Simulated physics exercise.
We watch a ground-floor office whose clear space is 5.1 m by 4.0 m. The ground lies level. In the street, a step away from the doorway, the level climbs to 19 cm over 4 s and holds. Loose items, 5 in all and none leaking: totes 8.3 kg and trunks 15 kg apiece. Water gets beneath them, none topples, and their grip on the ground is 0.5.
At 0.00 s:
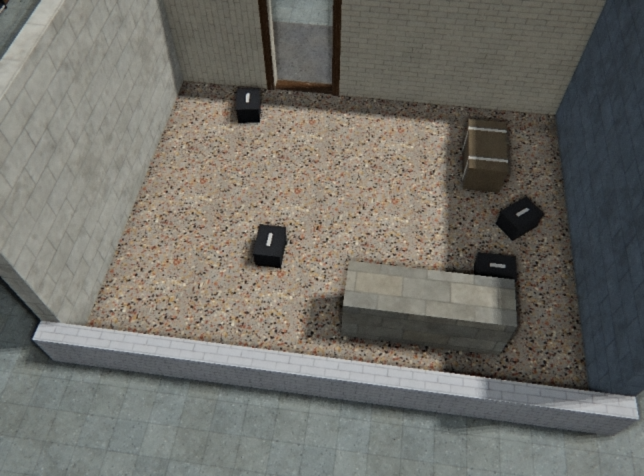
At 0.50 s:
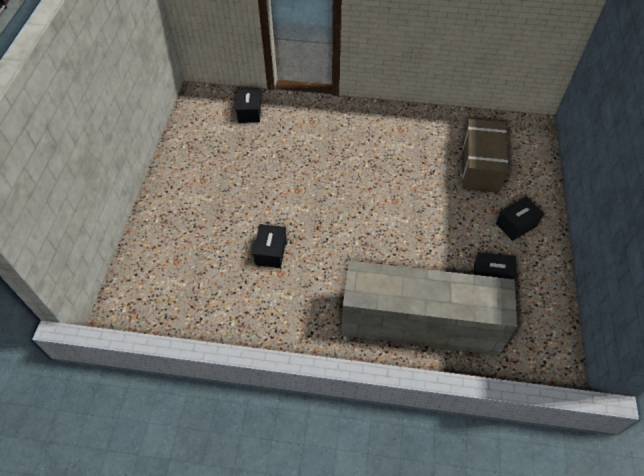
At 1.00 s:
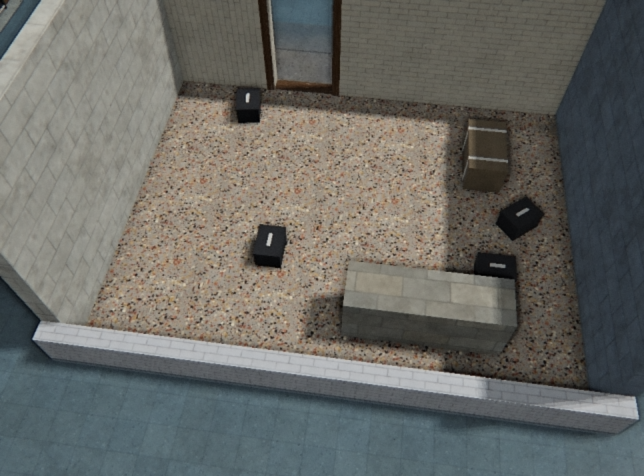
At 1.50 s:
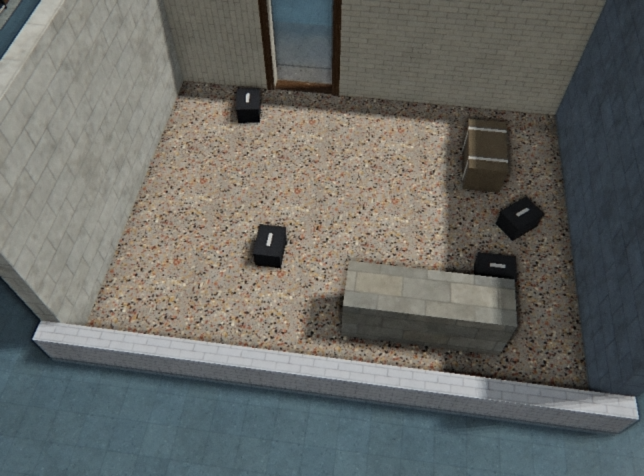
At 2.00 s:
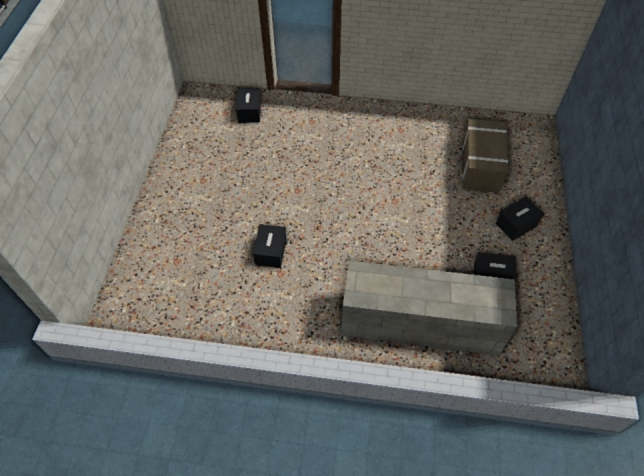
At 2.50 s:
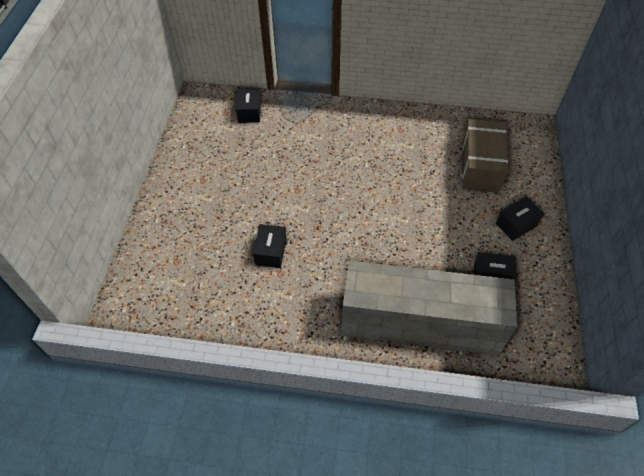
Water outside the low front wall turns from pale grey-green to a deeper blue early on, then changes little. Inside the walled, speckled-floor room, nothing visibly moves: four dark boxes, a brown strapped trunk and a long pale block stay in place, while the doorway strip at the back grows bluer.
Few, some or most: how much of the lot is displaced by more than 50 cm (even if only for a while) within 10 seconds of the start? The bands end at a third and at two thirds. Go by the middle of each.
Share: Less than a third.
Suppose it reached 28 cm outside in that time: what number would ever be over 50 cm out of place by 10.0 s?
In that case 1 of them.
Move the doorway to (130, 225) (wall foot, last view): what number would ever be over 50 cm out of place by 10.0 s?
In that case 1 of them.
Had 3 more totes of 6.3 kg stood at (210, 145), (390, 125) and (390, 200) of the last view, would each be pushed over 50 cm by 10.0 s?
In turn: Under, less, short of it.
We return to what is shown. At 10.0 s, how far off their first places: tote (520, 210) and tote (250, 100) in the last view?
In that order: 0 cm, 0 cm.
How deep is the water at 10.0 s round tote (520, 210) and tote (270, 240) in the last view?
About 3 and 5 cm.
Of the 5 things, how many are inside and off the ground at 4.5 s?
I count 0.
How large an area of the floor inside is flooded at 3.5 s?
Roughly 2.5 m2.
After 3.5 s 0 of 5 are over 50 cm from their spots; 0 afloat.
After 4.5 s 0 of 5 are over 50 cm from their spots; 0 afloat.
After 7.0 s 0 of 5 are over 50 cm from their spots; 0 afloat.
After 10.0 s 0 of 5 are over 50 cm from their spots, and 0 have been at some point; 0 afloat.
